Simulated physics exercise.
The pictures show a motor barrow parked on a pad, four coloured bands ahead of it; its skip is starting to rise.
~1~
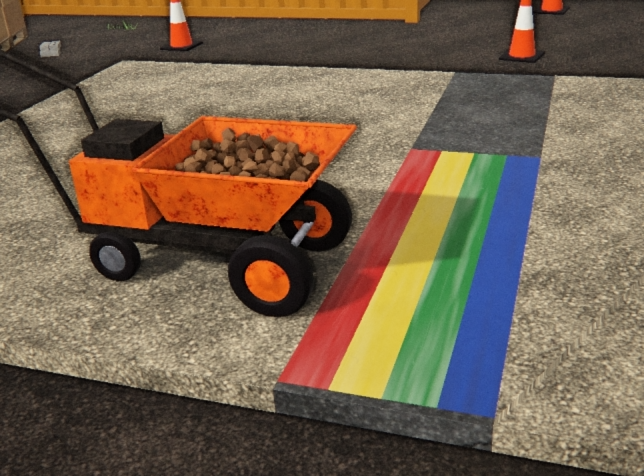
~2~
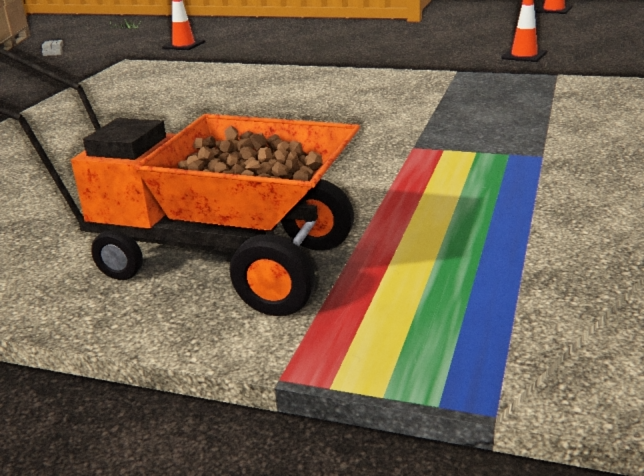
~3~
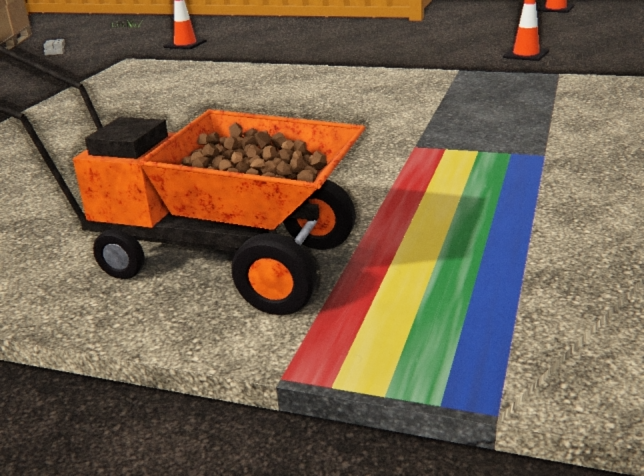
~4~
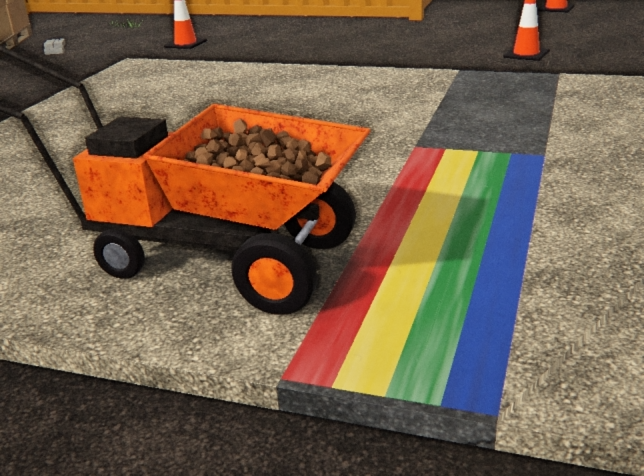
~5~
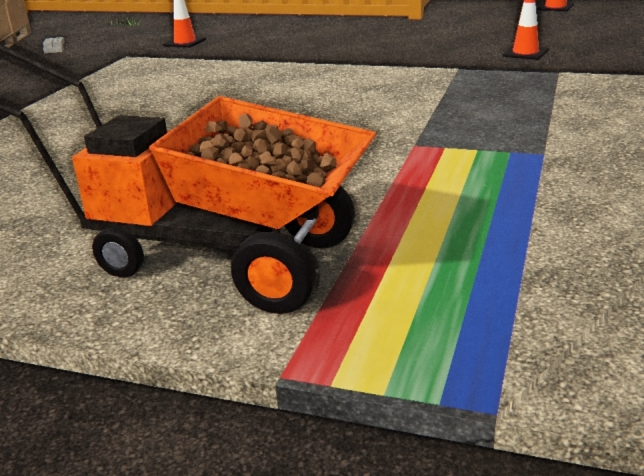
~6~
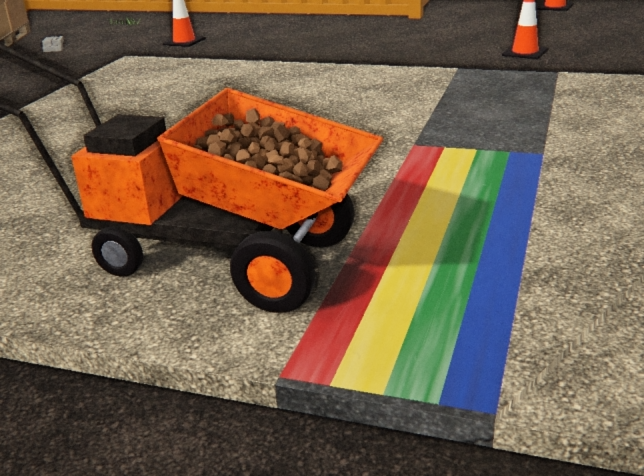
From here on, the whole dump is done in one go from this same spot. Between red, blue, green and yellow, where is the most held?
On green.
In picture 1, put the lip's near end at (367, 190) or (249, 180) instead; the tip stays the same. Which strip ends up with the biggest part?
Case 1 - the blue one; case 2 - the yellow strip.
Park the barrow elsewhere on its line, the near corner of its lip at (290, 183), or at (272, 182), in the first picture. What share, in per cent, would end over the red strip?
0 % and 0 %, in that order.
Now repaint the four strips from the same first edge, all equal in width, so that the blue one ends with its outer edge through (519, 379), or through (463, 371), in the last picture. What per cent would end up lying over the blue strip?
In order, 20 % and 30 %.
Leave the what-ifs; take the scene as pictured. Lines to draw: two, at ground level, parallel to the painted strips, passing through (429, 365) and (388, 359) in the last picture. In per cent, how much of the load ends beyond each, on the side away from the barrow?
That's 30 per cent for the first and 60 per cent for the second.
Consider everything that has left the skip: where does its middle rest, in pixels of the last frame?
Once it all stops, the middle lies near (449, 289).
Shortly afterwards, skip tipped well over; the whole lot in the skip.
Next, skip tipped steeply; the bulk in the skip; a little over the yellow strip; a little over the green strip; only a few over the blue strip.
Some moments later, skip tipped right over; near a quarter in the skip; a little over the yellow strip; near a third over the green strip; near a quarter over the blue strip; only a few off the paint.
In the end, skip tipped right over; near a quarter in the skip; only a few over the red strip; a little over the yellow strip; near a third over the green strip; near a quarter over the blue strip; only a few off the paint.
